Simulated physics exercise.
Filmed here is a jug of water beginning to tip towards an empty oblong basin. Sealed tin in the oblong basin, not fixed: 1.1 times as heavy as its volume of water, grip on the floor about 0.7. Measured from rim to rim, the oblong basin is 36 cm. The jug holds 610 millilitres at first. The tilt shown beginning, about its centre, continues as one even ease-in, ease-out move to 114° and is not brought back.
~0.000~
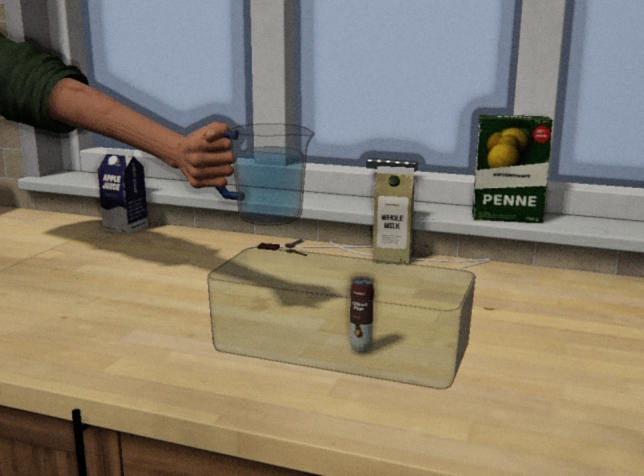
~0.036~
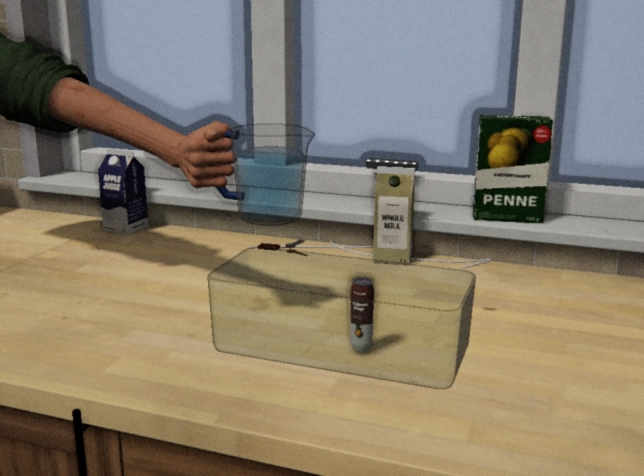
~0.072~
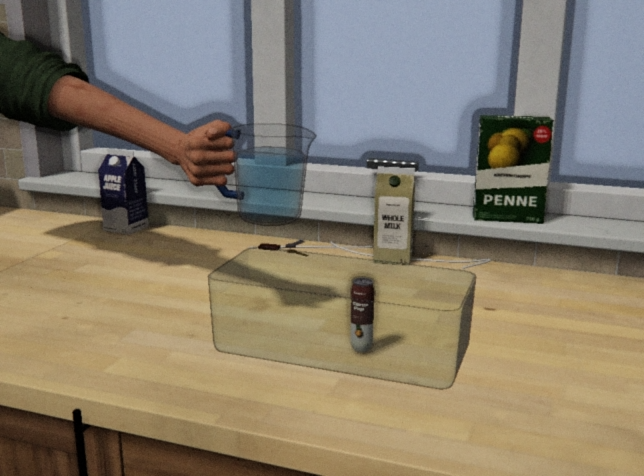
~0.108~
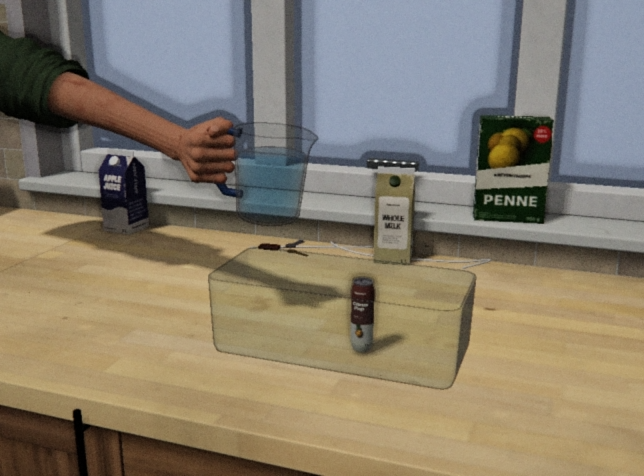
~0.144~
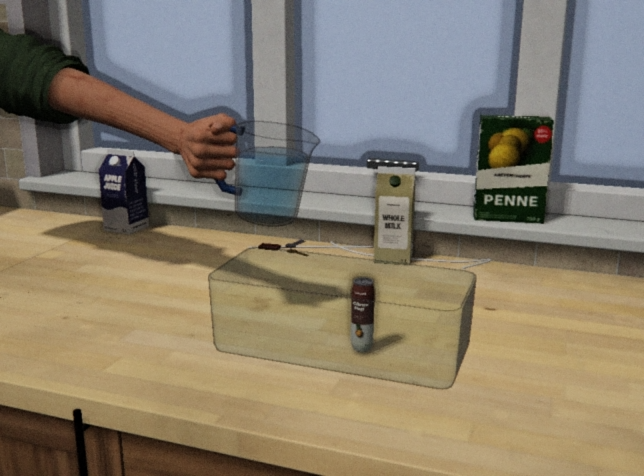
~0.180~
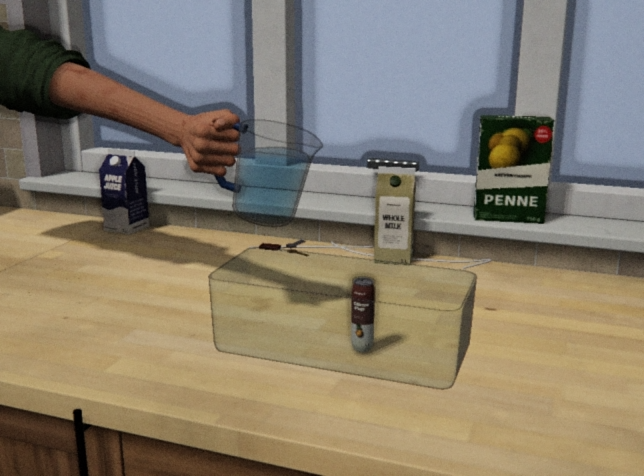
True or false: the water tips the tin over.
True.
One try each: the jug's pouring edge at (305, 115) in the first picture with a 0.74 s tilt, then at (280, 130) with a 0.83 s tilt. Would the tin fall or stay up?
In the first try it comes down; in the second it remains standing.
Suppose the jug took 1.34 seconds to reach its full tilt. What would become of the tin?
The tin tips over.
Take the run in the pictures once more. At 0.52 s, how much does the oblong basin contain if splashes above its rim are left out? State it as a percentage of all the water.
1 %, roughly.
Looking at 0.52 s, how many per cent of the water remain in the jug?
At that time about 80 in a hundred parts are still held.
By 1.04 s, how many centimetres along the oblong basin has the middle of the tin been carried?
Measured centre to centre, about 9 cm.
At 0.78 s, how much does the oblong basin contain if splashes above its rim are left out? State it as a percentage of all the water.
64 per cent, give or take a little.
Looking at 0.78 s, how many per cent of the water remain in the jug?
16 %.
After 0.52 s the tilt is 80° and 80 per cent is still to pour; the tin stands where it began.
After 0.78 s the tilt is 113° and 17 per cent is still to pour; the tin stands 1 cm from where it began.
After 1.04 s the tilt is 114° and 0 per cent is still to pour; the tin lies on its side.
After 1.33 s the tilt is 114° and 0 per cent is still to pour; the tin lies on its side.
In the end the tin lies on its side.
